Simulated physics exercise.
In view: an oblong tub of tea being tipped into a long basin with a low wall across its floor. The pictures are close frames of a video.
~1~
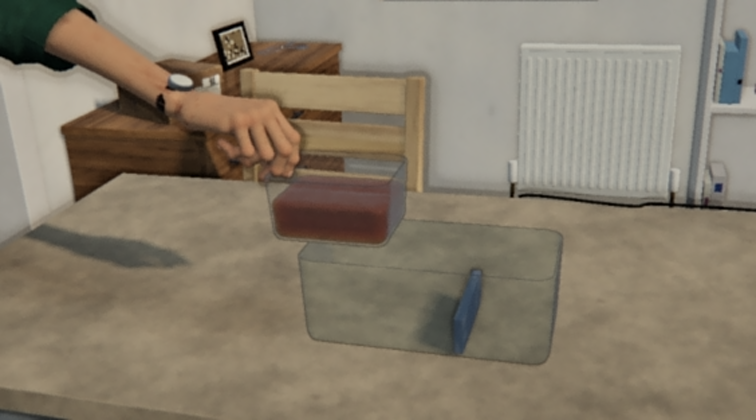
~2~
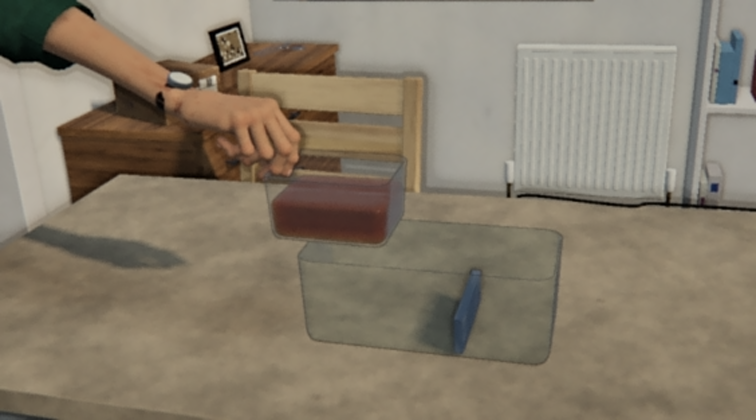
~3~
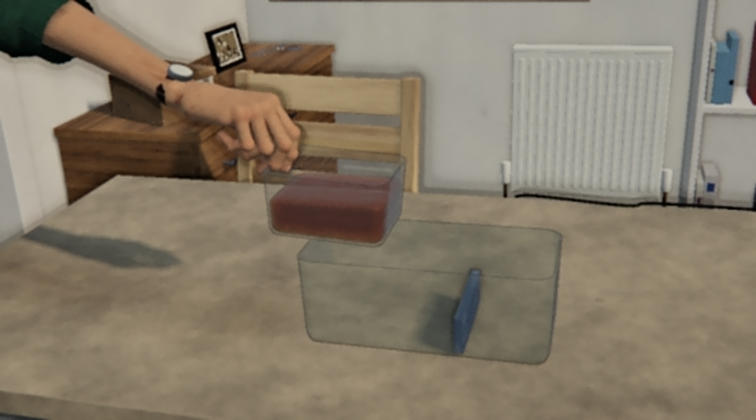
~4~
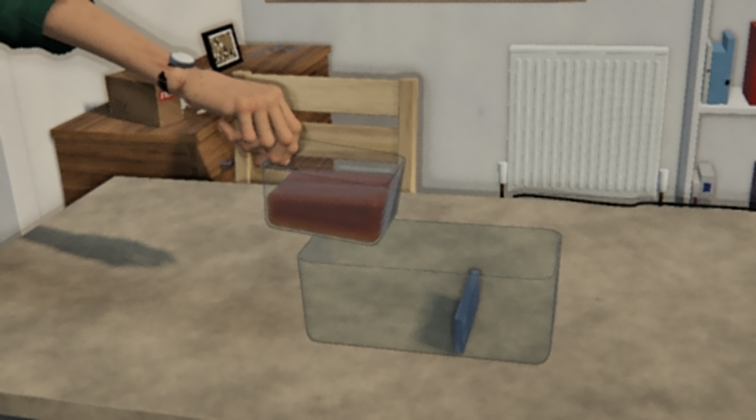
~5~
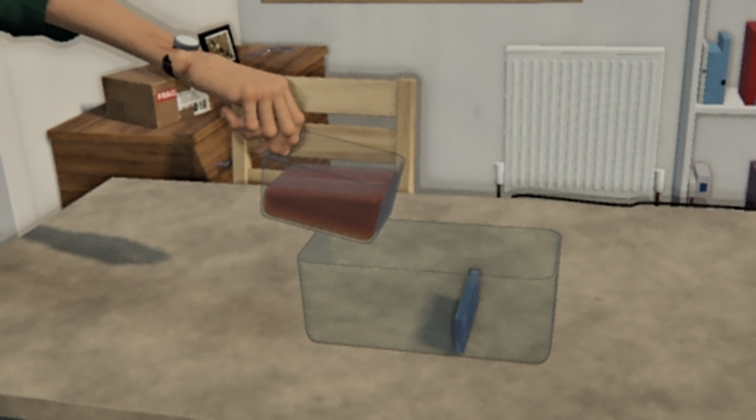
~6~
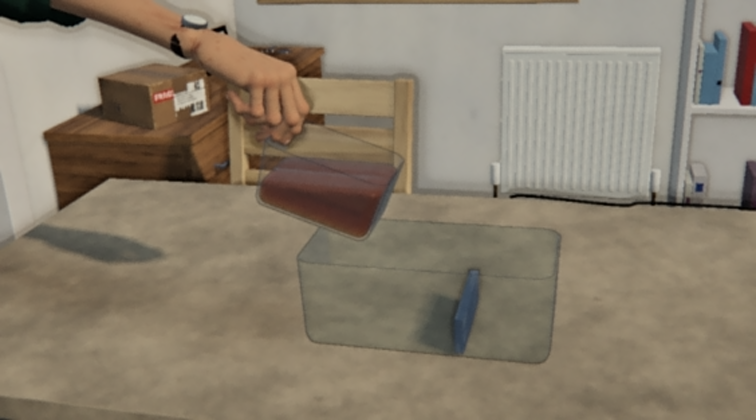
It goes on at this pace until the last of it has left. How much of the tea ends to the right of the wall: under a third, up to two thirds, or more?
It comes to between a third and two thirds.
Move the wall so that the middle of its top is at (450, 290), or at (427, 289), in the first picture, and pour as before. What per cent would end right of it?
Near 80 % and 90 %.
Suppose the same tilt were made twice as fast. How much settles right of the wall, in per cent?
Near 55 %.
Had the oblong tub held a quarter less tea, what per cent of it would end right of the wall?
Near 55 %.
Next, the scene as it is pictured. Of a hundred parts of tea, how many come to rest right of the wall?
Roughly 55 in a hundred.
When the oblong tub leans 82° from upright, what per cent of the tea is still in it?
Some 50 per cent.
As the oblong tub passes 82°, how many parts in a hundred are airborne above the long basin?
Some 40 per cent.
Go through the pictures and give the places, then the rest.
The first picture shows tilt 0°; pouring edge (398, 172); surface from (286, 187) to (397, 194); the long basin's rim runs from (314, 237) to (559, 257); the wall's top is at (468, 295).
The second picture shows tilt 1°; pouring edge (398, 173); surface from (285, 187) to (397, 193).
The third picture shows tilt 3°; pouring edge (397, 173); surface from (283, 185) to (395, 190).
The fourth picture shows tilt 7°; pouring edge (397, 173); surface from (280, 182) to (393, 187).
The fifth picture shows tilt 12°; pouring edge (396, 173); surface from (277, 175) to (393, 183).
The sixth picture shows tilt 19°; pouring edge (396, 173); surface from (274, 168) to (392, 177).
A moment on, the oblong tub is tipped on its side and 49 per cent is still to pour, 9 is left of the wall and 0 right of it.
Next, the oblong tub is tipped right over and 5 per cent is still to pour, 16 is left of the wall and 59 right of it.
Then the oblong tub is tipped right over and 0 per cent is still to pour, 36 is left of the wall and 58 right of it.
Later the oblong tub is tipped right over and 0 per cent is still to pour, 40 is left of the wall and 55 right of it.
In the end 40 per cent lies left of the wall, 54 right of it and 5 outside.
